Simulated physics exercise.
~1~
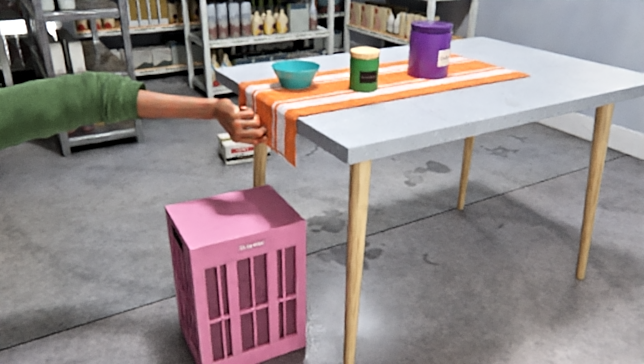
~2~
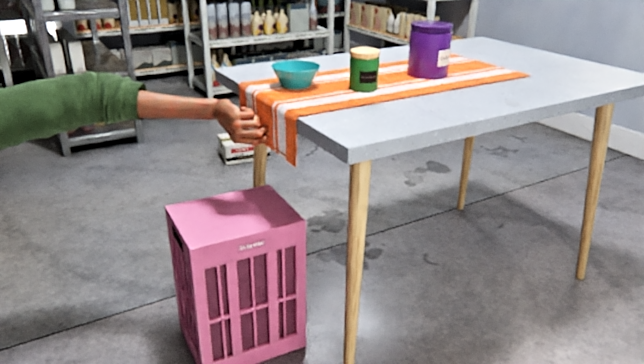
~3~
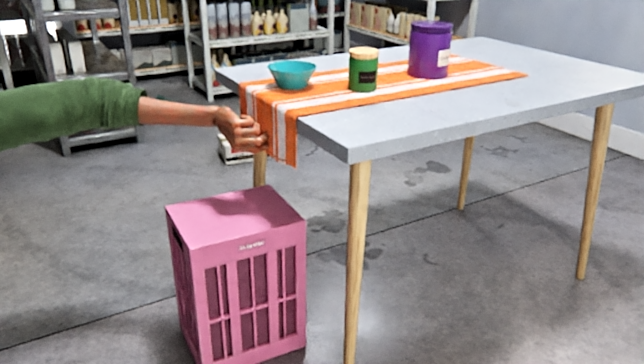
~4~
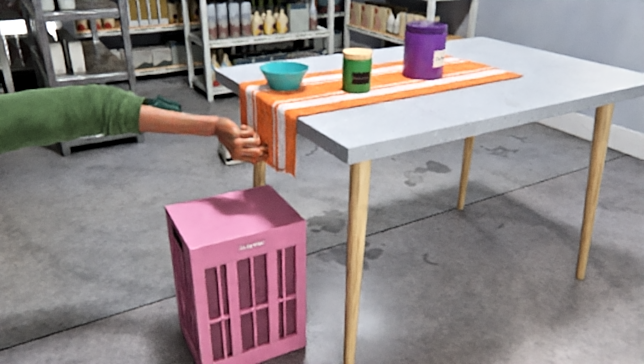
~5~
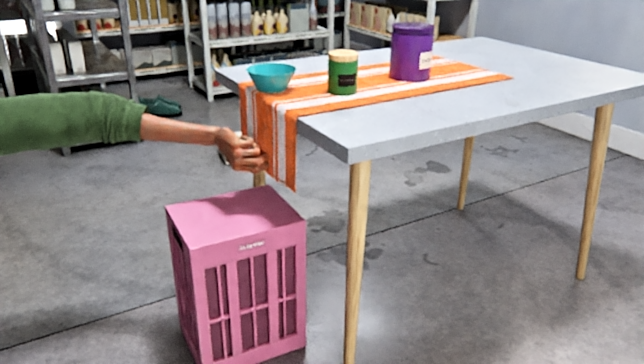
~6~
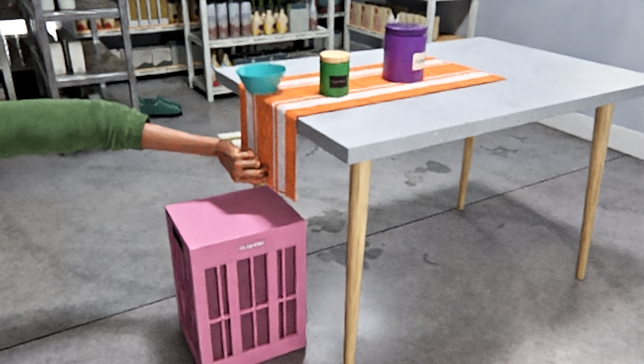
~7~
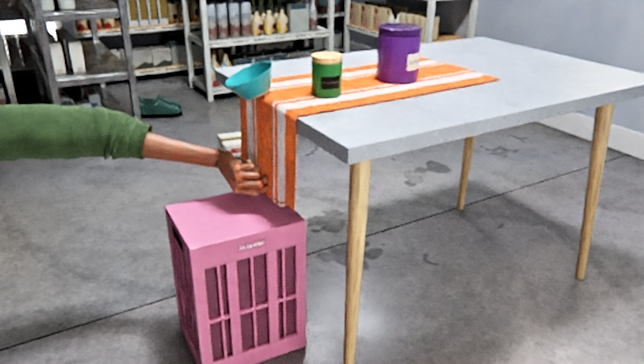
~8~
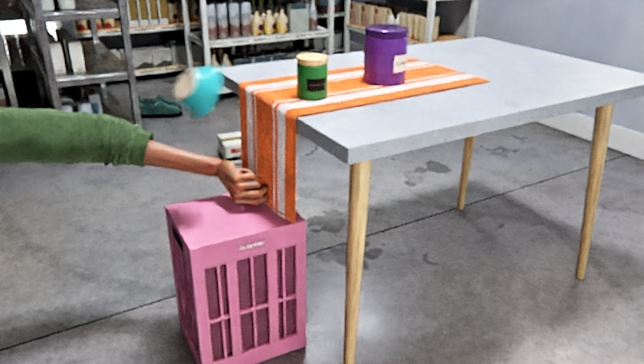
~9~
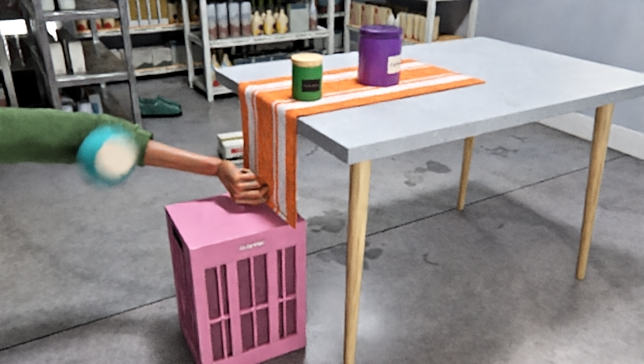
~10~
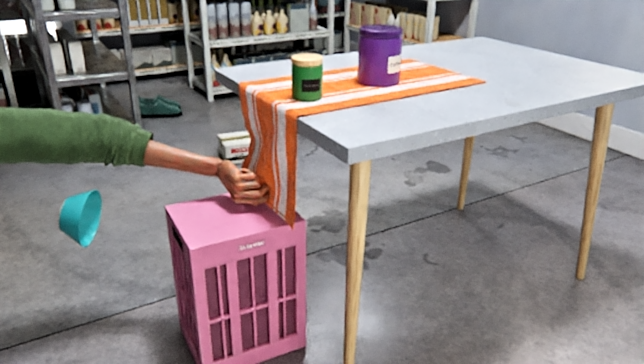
An orange striped tablecloth lies across a pale grey table in a room with a concrete floor and shelves behind, seen from a fixed, slightly raised view. On it stand a turquoise bowl near the left edge, a green jar and a purple canister, with a pink crate below. A green-sleeved arm reaches in from the left and pulls the hem down towards the crate, drawing all three objects left. The bowl tips at the edge and drops off, falling left past the arm. The hem stops at the crate's top, the jar and canister remain upright on the table, and the bowl is last seen tilted, low on the left.
